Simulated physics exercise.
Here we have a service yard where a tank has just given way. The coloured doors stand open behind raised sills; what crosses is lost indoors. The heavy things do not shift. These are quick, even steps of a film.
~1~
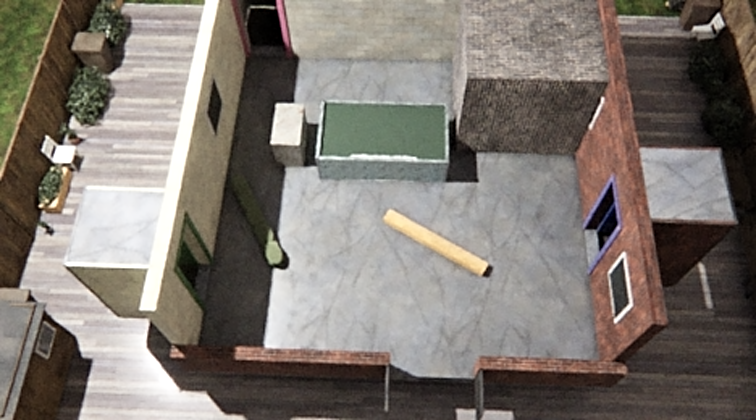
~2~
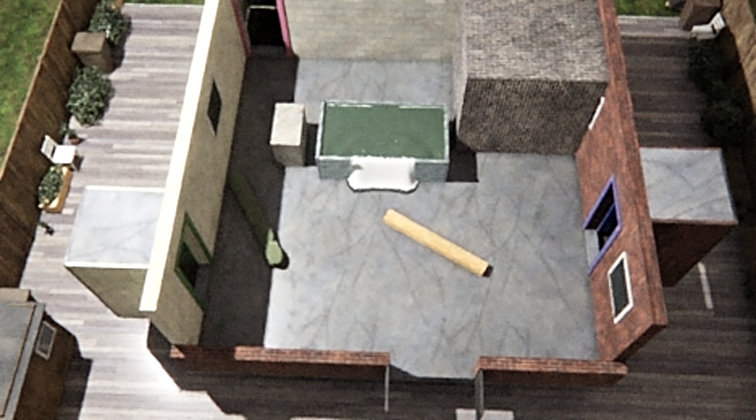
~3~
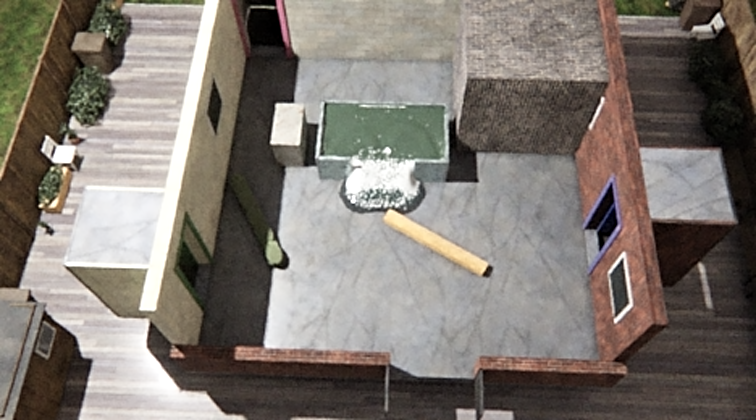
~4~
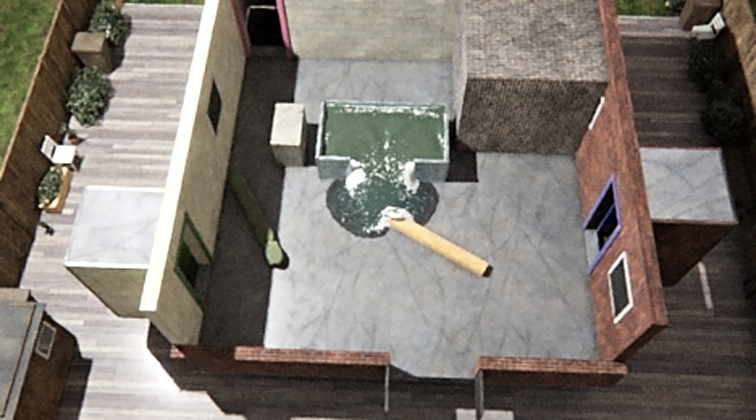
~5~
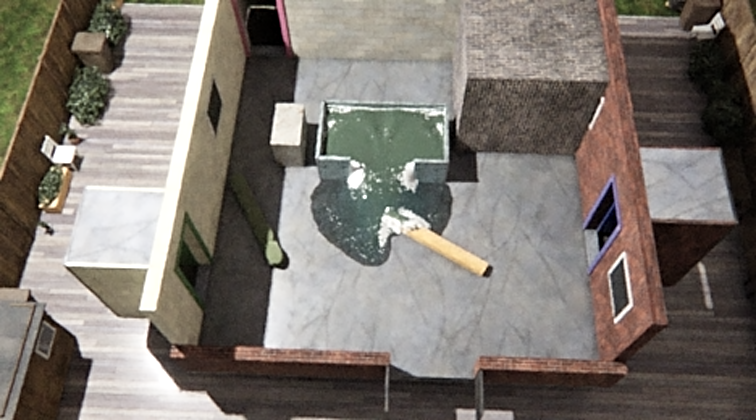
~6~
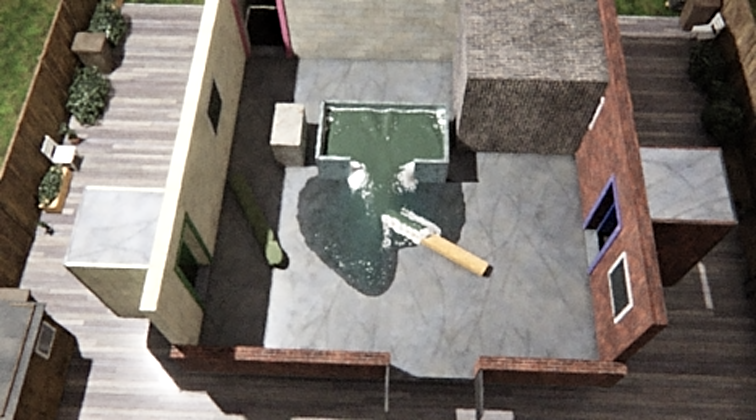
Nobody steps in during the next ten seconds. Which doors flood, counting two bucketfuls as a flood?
One by one: The pink door stays under that; the green door takes more than that; the blue door takes more than that.
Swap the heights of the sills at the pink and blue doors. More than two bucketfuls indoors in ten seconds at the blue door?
My reading: The blue door stays under.
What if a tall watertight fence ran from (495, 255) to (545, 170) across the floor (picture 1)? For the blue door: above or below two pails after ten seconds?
In short: Blue door takes less.
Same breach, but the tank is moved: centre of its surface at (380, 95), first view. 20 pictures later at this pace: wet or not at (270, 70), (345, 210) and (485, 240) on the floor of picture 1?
One after the other: Clear, wet, covered.
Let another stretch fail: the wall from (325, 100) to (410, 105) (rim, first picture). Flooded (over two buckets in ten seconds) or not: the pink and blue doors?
In short: Pink passes that mark, blue takes less.
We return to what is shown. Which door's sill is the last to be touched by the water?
It is the pink one.
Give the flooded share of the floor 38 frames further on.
I make it 70 per cent.
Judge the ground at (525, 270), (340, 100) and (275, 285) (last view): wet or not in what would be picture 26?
As listed: Wet, not flooded, wet.
A moment on, water covers 30 % of the floor; the pink door not reached, the green door not reached, the blue door not reached.
Next, water covers 50 % of the floor; the pink door not reached, the green door not reached, the blue door under two buckets in.
Then, water covers 60 % of the floor; the pink door not reached, the green door wet at the sill, nothing in, the blue door over two buckets in.
Later, water covers 70 % of the floor; the pink door wet at the sill, nothing in, the green door over two buckets in, the blue door far over two buckets in.
In the end, water covers 85 % of the floor; the pink door wet at the sill, nothing in, the green door over two buckets in, the blue door far over two buckets in.
